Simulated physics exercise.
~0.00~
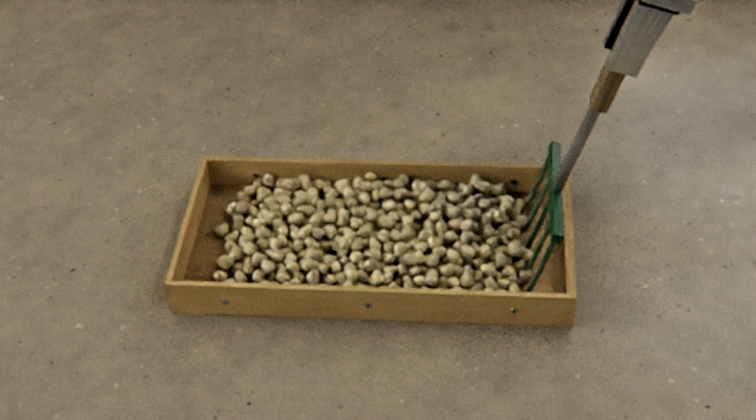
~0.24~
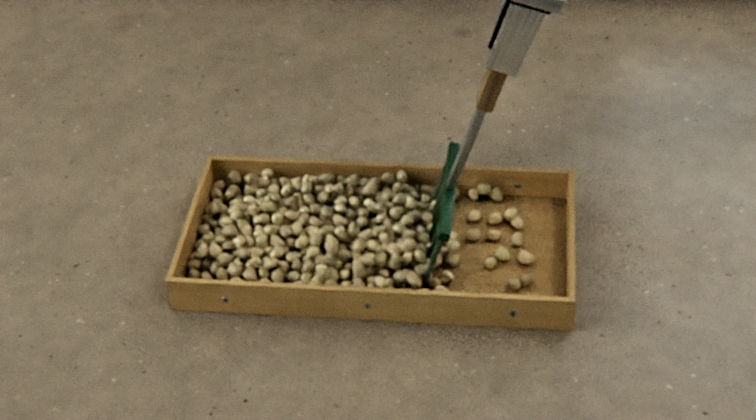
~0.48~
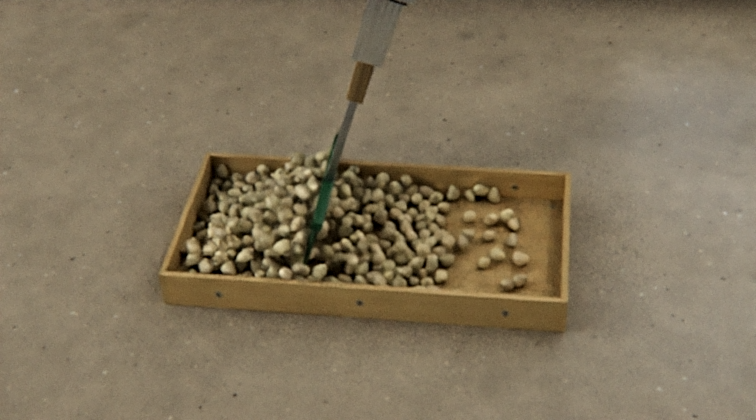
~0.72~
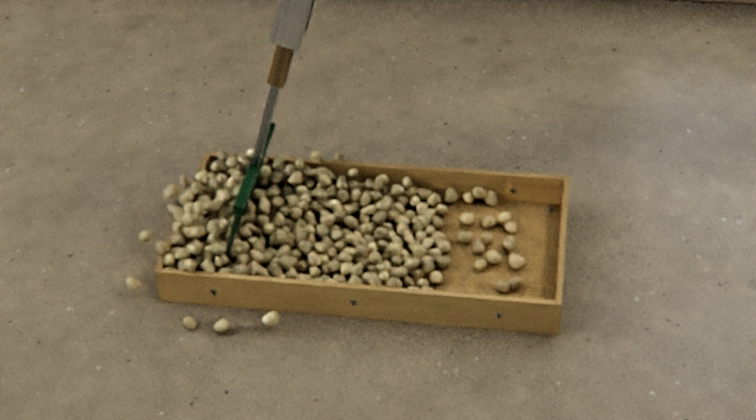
A green fork sweeps beans leftward along a wooden tray, spilling a few onto the floor.
